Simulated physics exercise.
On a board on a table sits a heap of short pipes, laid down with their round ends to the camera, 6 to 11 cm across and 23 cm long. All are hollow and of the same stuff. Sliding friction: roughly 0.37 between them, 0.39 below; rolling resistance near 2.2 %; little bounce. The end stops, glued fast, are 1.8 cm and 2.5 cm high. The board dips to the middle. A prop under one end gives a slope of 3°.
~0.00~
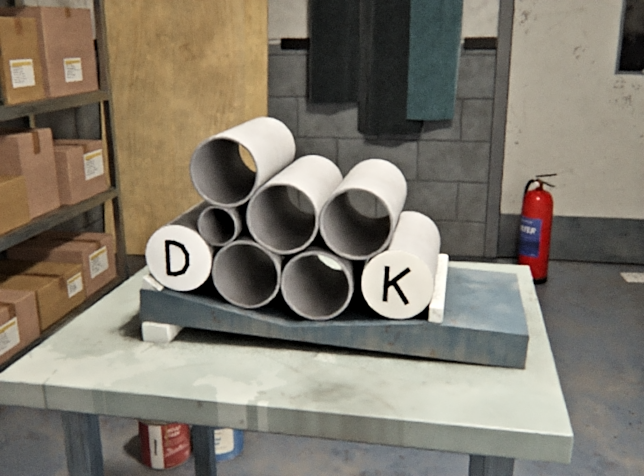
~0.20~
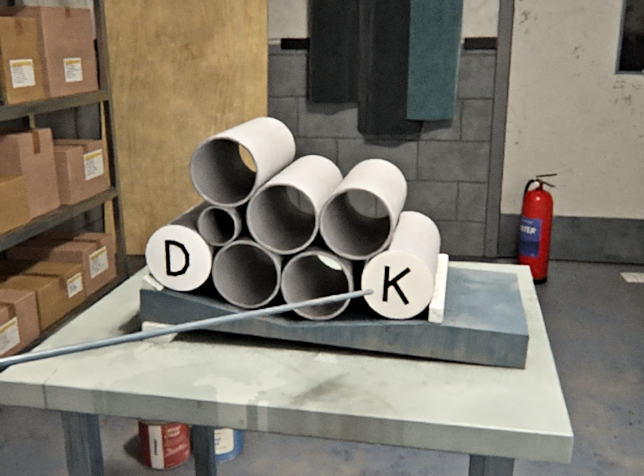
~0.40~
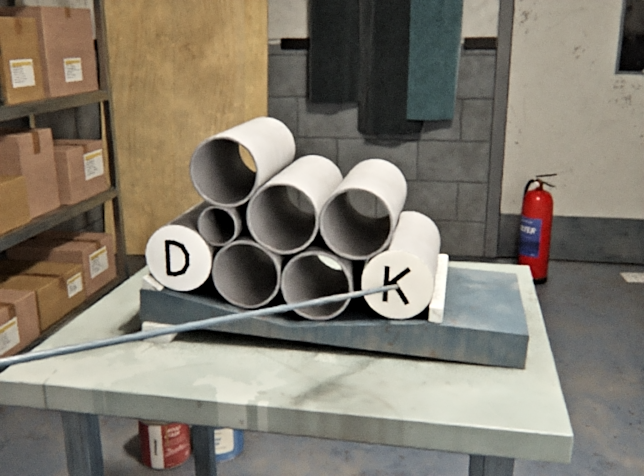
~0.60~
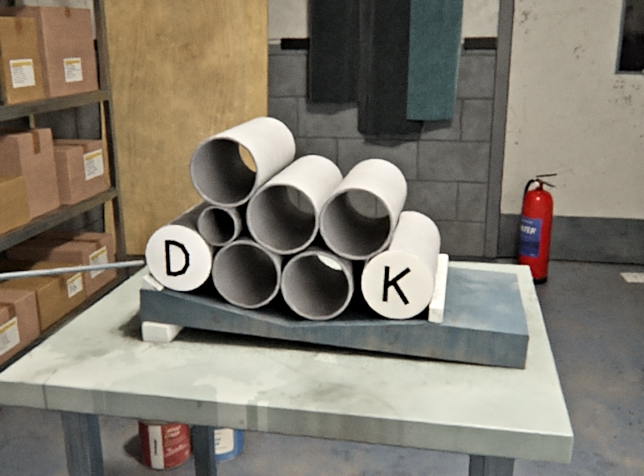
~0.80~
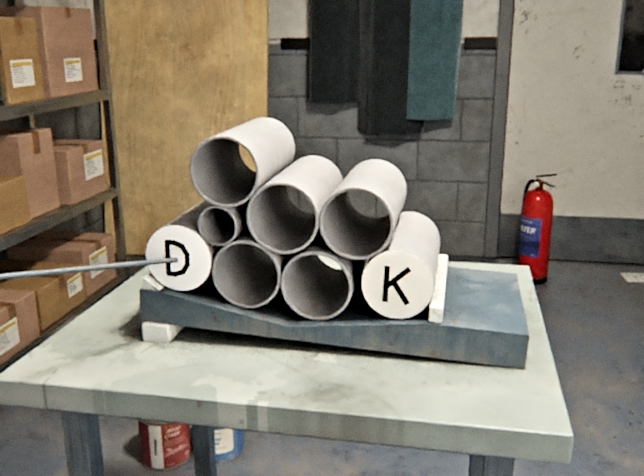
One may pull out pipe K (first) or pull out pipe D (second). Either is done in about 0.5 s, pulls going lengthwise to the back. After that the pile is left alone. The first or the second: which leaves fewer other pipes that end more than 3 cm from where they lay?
The first: 1 against 5.
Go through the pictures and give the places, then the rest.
In the first frame, 8 pipes, 4 on the base, highest (224, 172); K (397, 285), D (178, 258); left wedge (1.8 cm) (144, 278); right lip (2.5 cm) (436, 308); left end propped up; table edges (57, 331) and (557, 372).
Nothing has moved, the pointer shows the first choice, K at (397, 285), in the second frame.
Nothing has moved, the pointer shows the first choice, K at (397, 285), in the third frame.
Nothing has moved, the pointer shows the second choice, D at (178, 258), in the fourth frame.
Nothing has moved, the pointer shows the second choice, D at (178, 258), in the fifth frame.
First choice, 0.72 s in, 1 now displaced over 3 cm; the one last seen at (356, 224) 7 cm right and 8 cm down.
First choice, at rest by 1.1 s, 1 moved over 3 cm; not one off the edges of the table; the one last seen at (356, 224) 6 cm right and 9 cm down; top of the pile 32 cm high, from 33 cm.
Second choice, 0.81 s in, 2 now displaced over 3 cm; the one last seen at (224, 172) 7 cm left and 7 cm down.
Second choice, at rest by 1.7 s, 5 moved over 3 cm; 1 off the left edge of the table; the one last seen at (224, 172) fallen off to the left; top of the pile 26 cm high, from 33 cm.
